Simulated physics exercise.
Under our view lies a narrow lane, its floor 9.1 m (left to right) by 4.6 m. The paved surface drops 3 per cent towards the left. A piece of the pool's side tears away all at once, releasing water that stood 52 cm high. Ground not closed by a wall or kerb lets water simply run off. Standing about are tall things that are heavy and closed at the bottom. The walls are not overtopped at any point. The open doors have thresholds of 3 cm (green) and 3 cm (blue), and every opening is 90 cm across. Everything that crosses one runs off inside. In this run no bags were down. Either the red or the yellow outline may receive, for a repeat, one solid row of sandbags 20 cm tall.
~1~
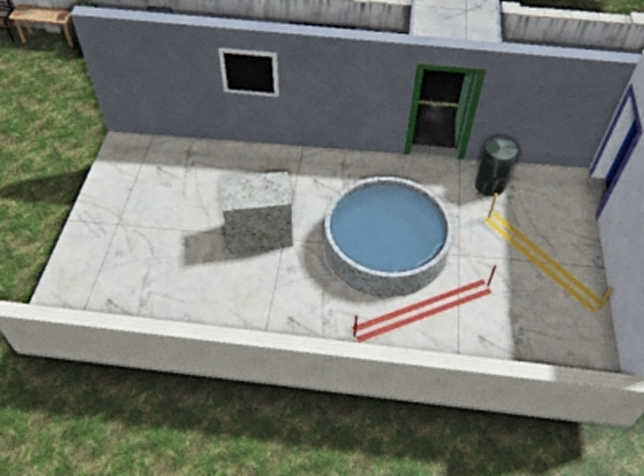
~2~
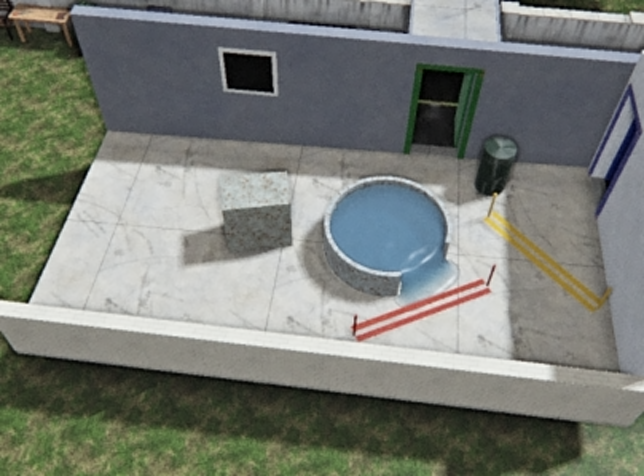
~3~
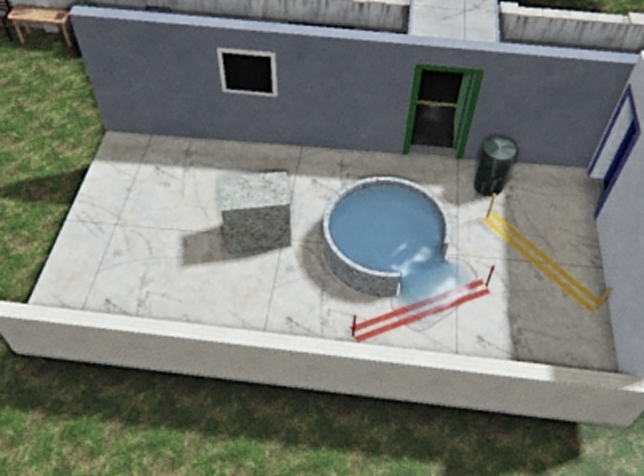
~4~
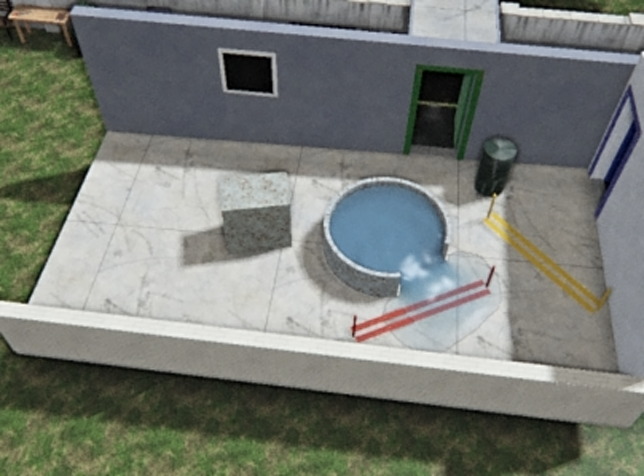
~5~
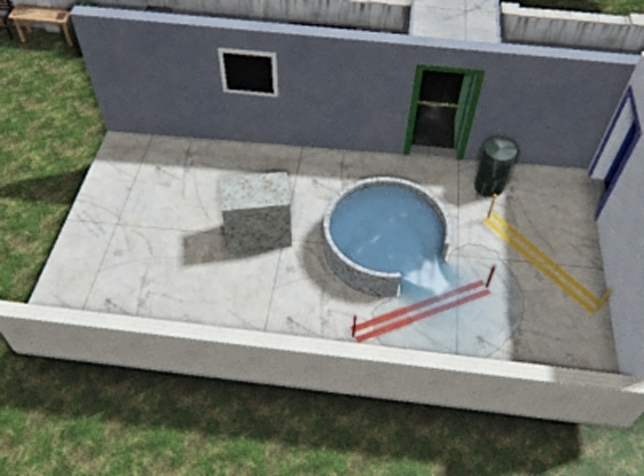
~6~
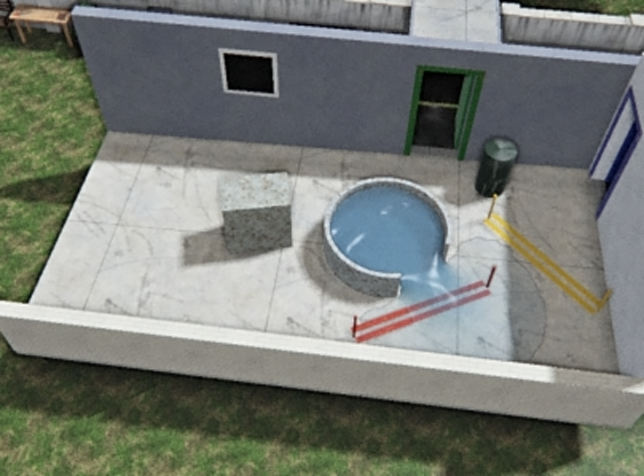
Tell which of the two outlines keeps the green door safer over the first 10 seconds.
The red outline keeps it safer.
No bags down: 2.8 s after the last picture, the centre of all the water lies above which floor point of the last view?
Close to (454, 292) in the last picture.
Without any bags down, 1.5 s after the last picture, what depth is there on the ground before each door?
Depth (cm) - green: 0, blue: 0.
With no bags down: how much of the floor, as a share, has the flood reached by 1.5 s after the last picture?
About 20 per cent.
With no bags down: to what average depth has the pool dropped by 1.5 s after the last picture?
On average it sits near 28 cm.
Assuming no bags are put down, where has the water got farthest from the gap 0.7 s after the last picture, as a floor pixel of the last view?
Near (617, 395).
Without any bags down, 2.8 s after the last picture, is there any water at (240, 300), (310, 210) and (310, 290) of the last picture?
One by one, I'd say swamped, spared and swamped.
Then, 0.7 s after the last picture water covers 20 % of the floor and is deepest (26 cm) near (456, 377) in the run without bags; in at the green door, 0 L with no bags, 0 L with the row on red, 0 L on yellow.
Then, 1.5 s after the last picture water covers 20 % of the floor and is deepest (30 cm) near (605, 393) in the run without bags; in at the green door, 0 L with no bags, 0 L with the row on red, 0 L on yellow.
Then, 2.8 s after the last picture water covers 35 % of the floor and is deepest (19 cm) near (542, 387) in the run without bags; in at the green door, 0 L with no bags, 0 L with the row on red, 0 L on yellow.
Then, 5.3 s after the last picture water covers 65 % of the floor and is deepest (14 cm) near (506, 166) in the run without bags; in at the green door, 0 L with no bags, 2 L with the row on red, 11 L on yellow.
Then, 9.3 s after the last picture water covers 90 % of the floor and is deepest (8 cm) near (401, 158) in the run without bags; in at the green door, 2 L with no bags, 6 L with the row on red, 96 L on yellow.
